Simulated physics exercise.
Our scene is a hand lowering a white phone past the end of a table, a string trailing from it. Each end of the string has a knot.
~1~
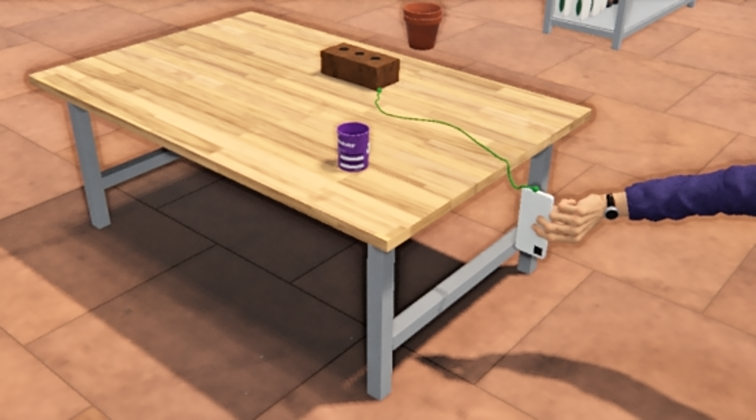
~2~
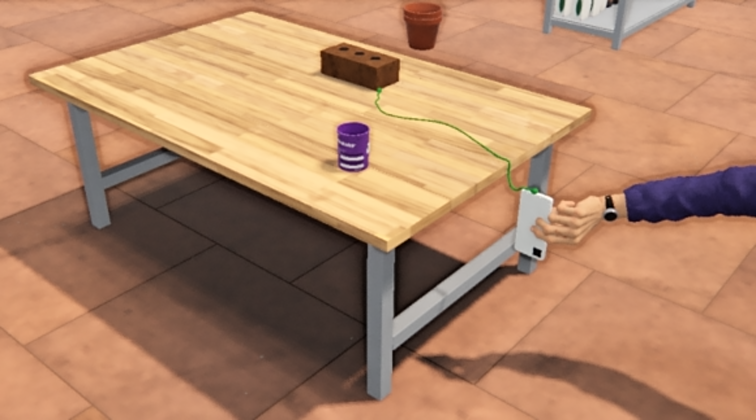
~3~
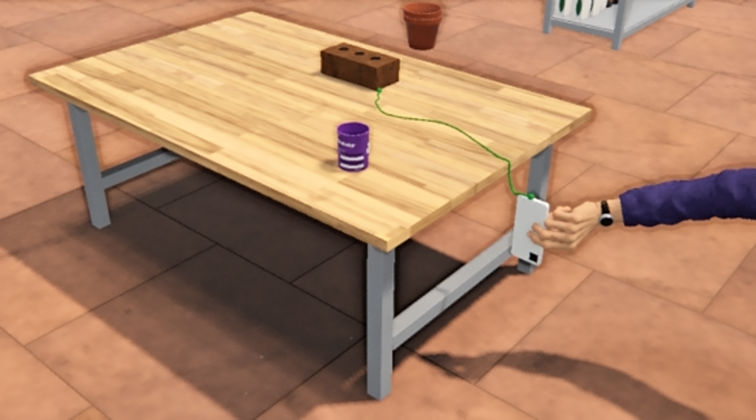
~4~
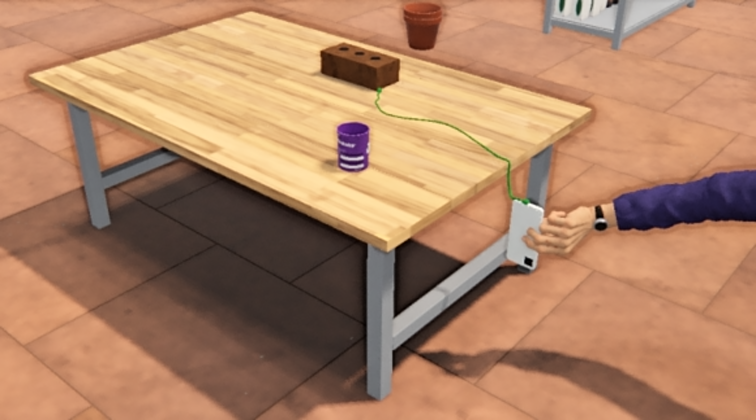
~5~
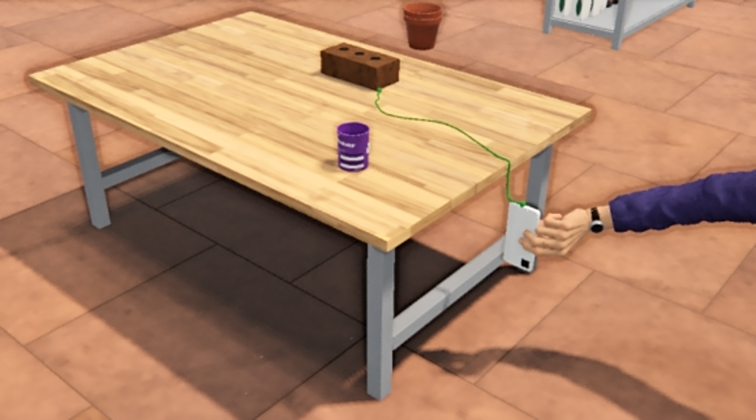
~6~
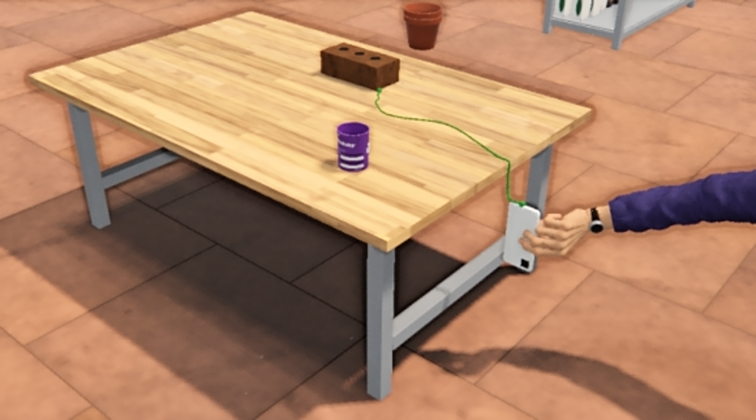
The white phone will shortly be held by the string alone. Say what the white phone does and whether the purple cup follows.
The white phone stays suspended; the purple cup stays put.
Then, 0.74 s after the last picture, phone below the edge near (501, 251); brick unmoved; cup unmoved.
Then, 1.66 s after the last picture, phone below the edge near (499, 245); brick unmoved; cup unmoved.
At rest, phone below the edge near (498, 239); brick unmoved; cup unmoved. The white phone swings from the edge and the purple cup stays on top.
